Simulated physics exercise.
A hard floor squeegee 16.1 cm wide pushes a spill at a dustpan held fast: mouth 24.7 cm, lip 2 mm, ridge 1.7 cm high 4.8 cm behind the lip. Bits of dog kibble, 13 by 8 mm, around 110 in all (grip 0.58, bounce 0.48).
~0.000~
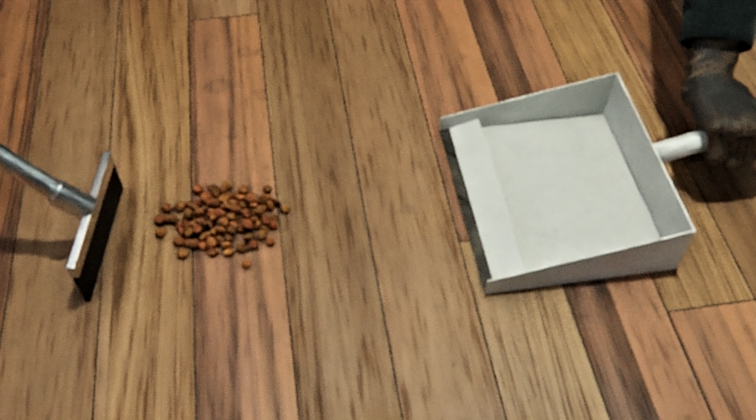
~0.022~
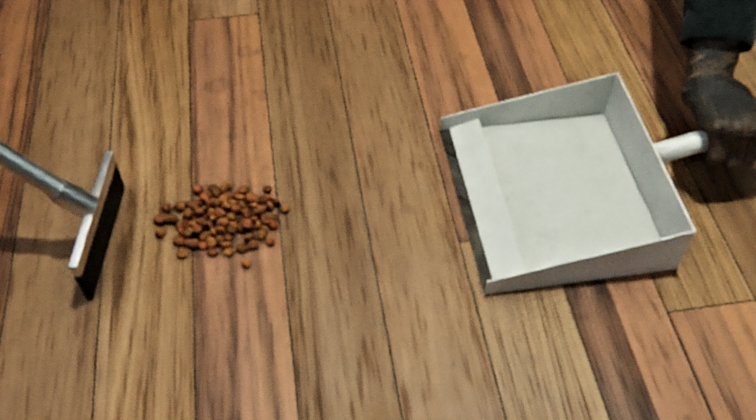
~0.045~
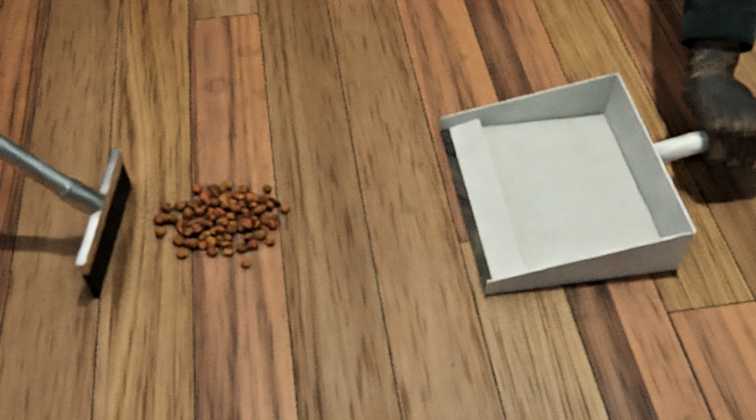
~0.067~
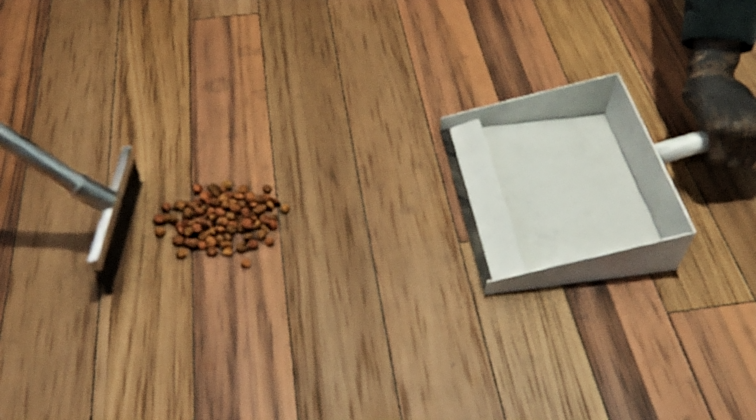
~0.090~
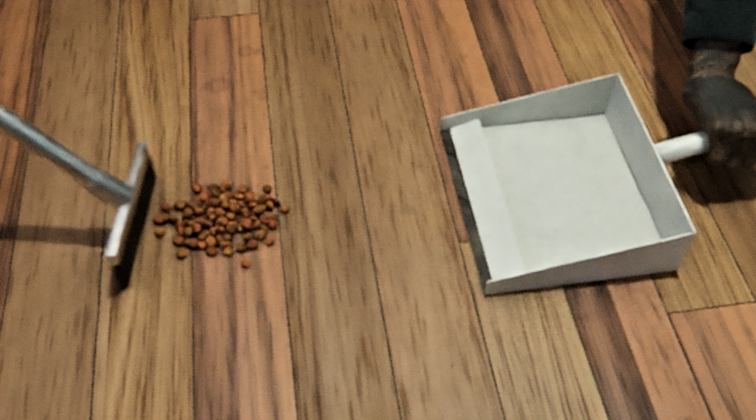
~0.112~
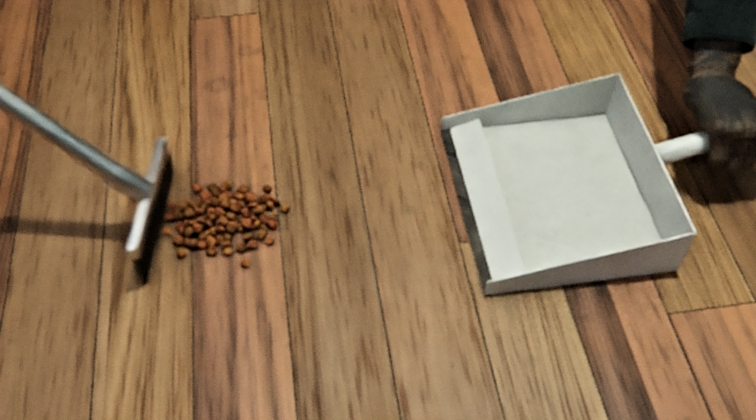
On a wooden floor, a squeegee slides right and reaches a pile of brown kibble.
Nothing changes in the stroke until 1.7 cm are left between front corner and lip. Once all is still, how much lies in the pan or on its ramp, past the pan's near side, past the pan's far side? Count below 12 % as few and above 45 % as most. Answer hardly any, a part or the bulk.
Pan: A part, near side: Hardly any, far side: Hardly any.
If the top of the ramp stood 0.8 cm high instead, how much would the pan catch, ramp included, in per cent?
Then about 35 per cent.
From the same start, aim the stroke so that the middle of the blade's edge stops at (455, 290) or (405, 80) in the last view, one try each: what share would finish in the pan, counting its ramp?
Some 20 and 0 per cent.
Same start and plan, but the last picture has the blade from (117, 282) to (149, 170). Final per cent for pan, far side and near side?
Pan 5, far 0, near 25.
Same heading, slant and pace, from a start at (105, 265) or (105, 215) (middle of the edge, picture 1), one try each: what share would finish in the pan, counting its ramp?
Some 30 and 15 per cent.
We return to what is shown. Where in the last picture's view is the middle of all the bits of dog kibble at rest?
Near (449, 184).
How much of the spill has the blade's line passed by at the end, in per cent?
Roughly 20 per cent.
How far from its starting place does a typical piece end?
About 26 cm.
After 0.28 s, middle of the blade 18 cm from the lip; 0 % over the lip, far side 0 %, near side 0 %.
After 0.39 s, middle of the blade 7 cm from the lip; 0 % over the lip, far side 5 %, near side 5 %.
Then, at 0.63 s, middle of the blade 3 cm from the lip; 30 % over the lip, far side 5 %, near side 5 %.
By 1.2 s all is still; pan 30 %, near side 5 %, far side 5 %, in front of the lip or behind the blade 60 %.
